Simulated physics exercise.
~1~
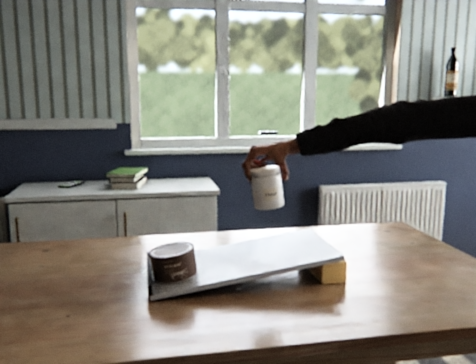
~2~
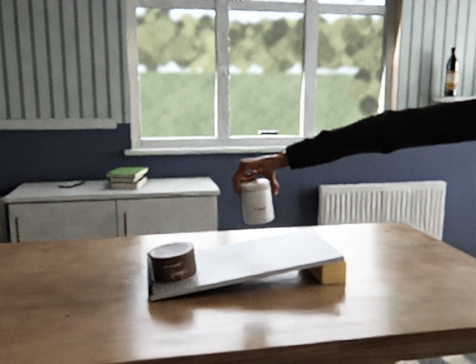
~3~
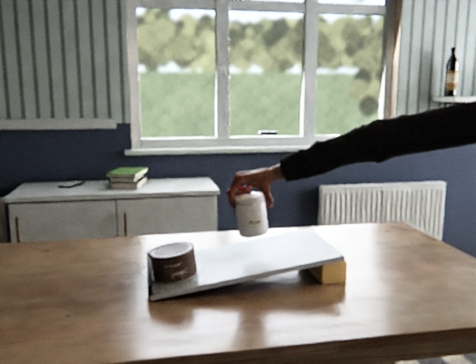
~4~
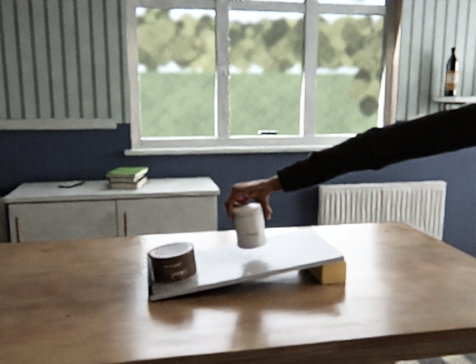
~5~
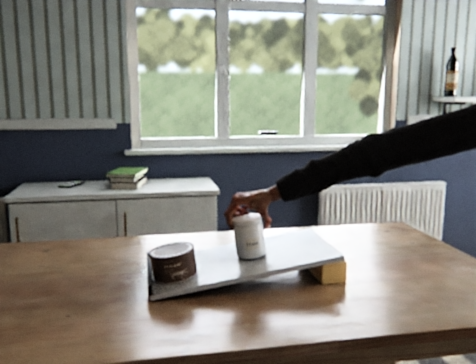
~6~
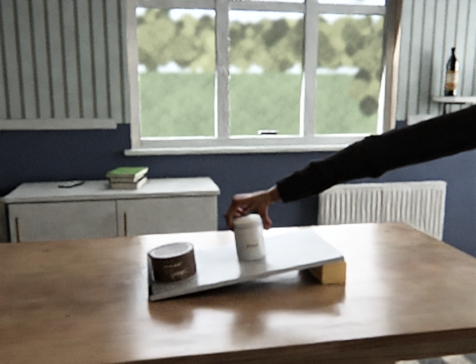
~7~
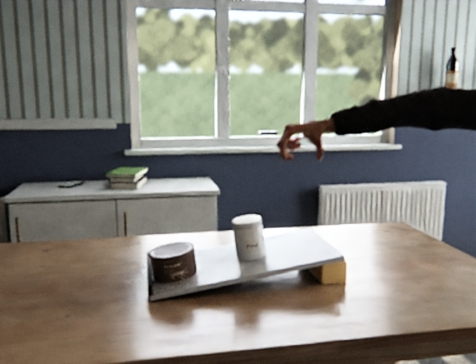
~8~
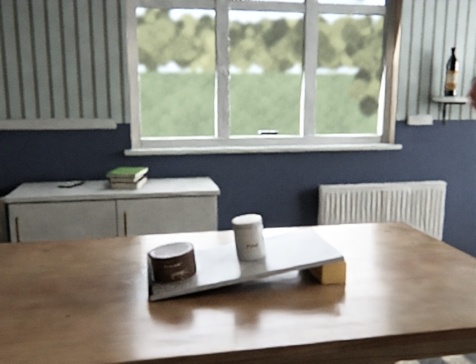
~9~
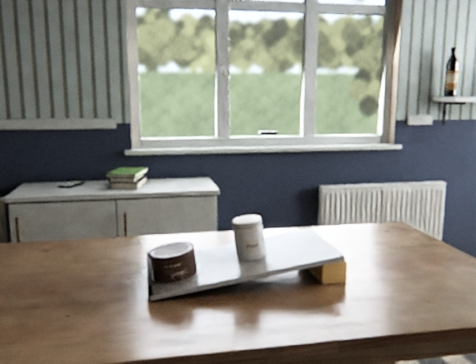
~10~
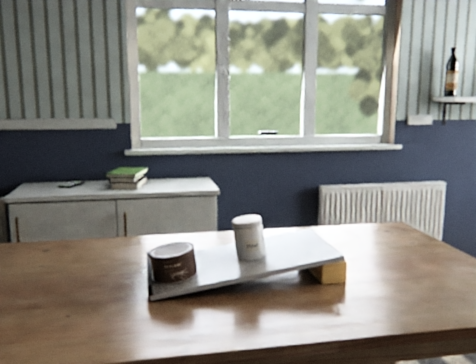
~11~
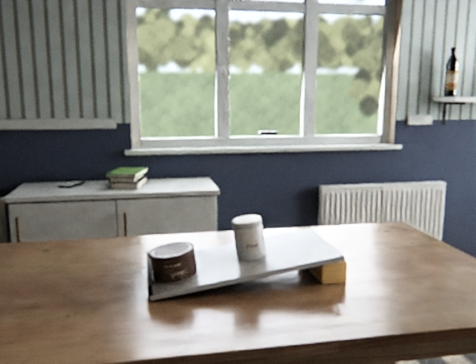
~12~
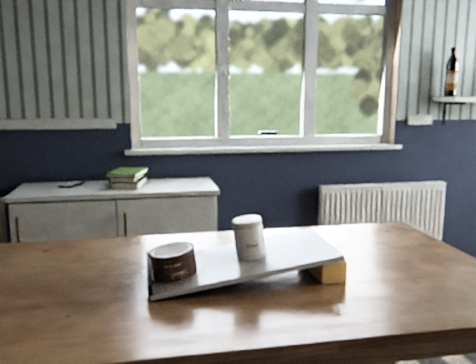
White jar being lowered by a hand onto a tilted board beside a brown tub, then staying put after release.
